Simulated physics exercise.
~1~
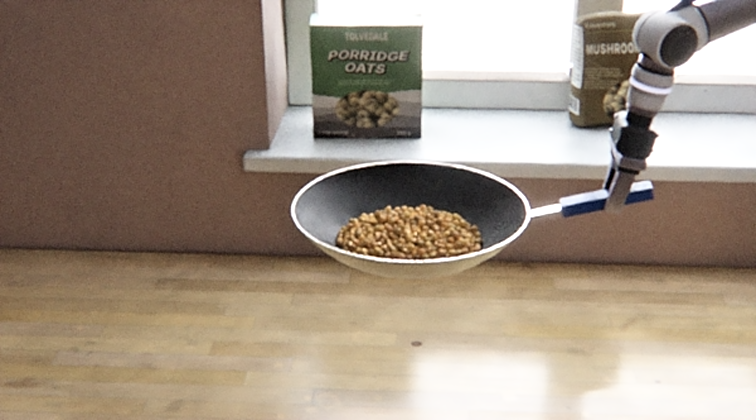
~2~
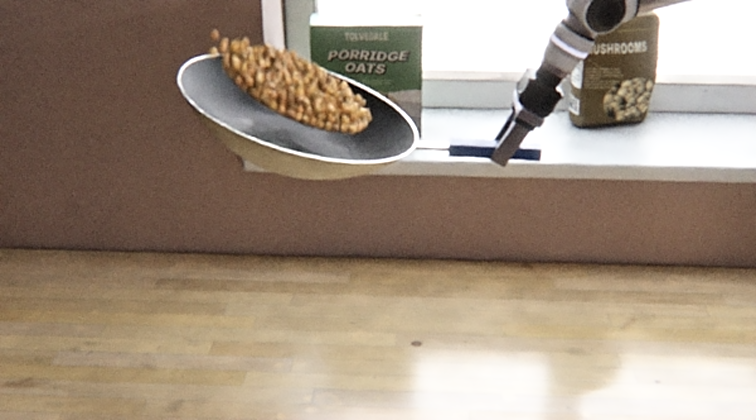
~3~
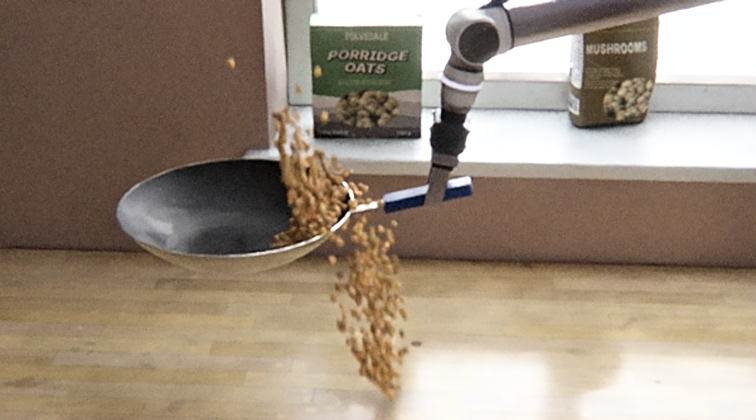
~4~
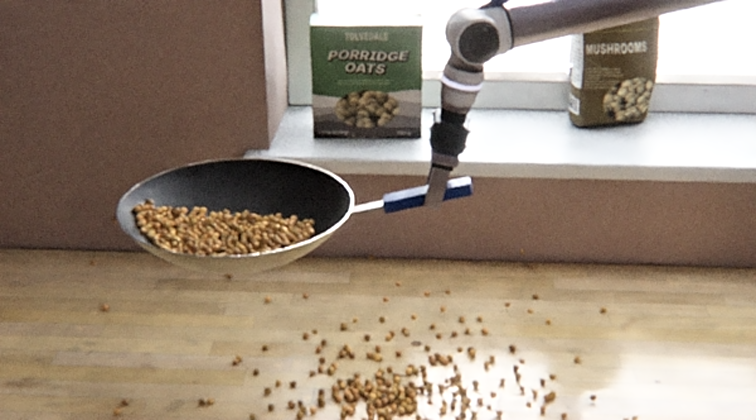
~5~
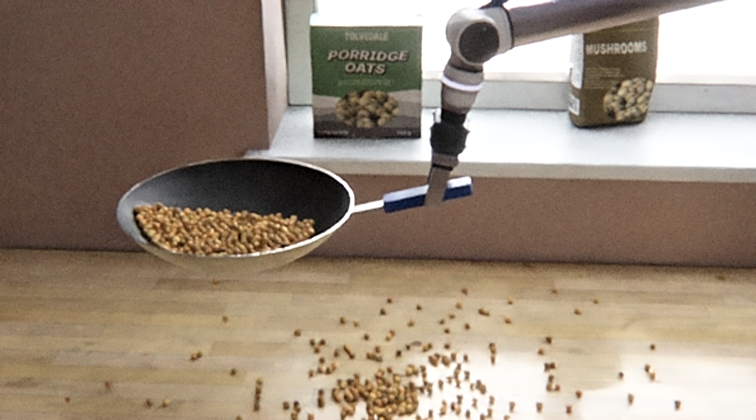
A robot arm tosses chickpeas from a wok, catching some while many scatter across the table.
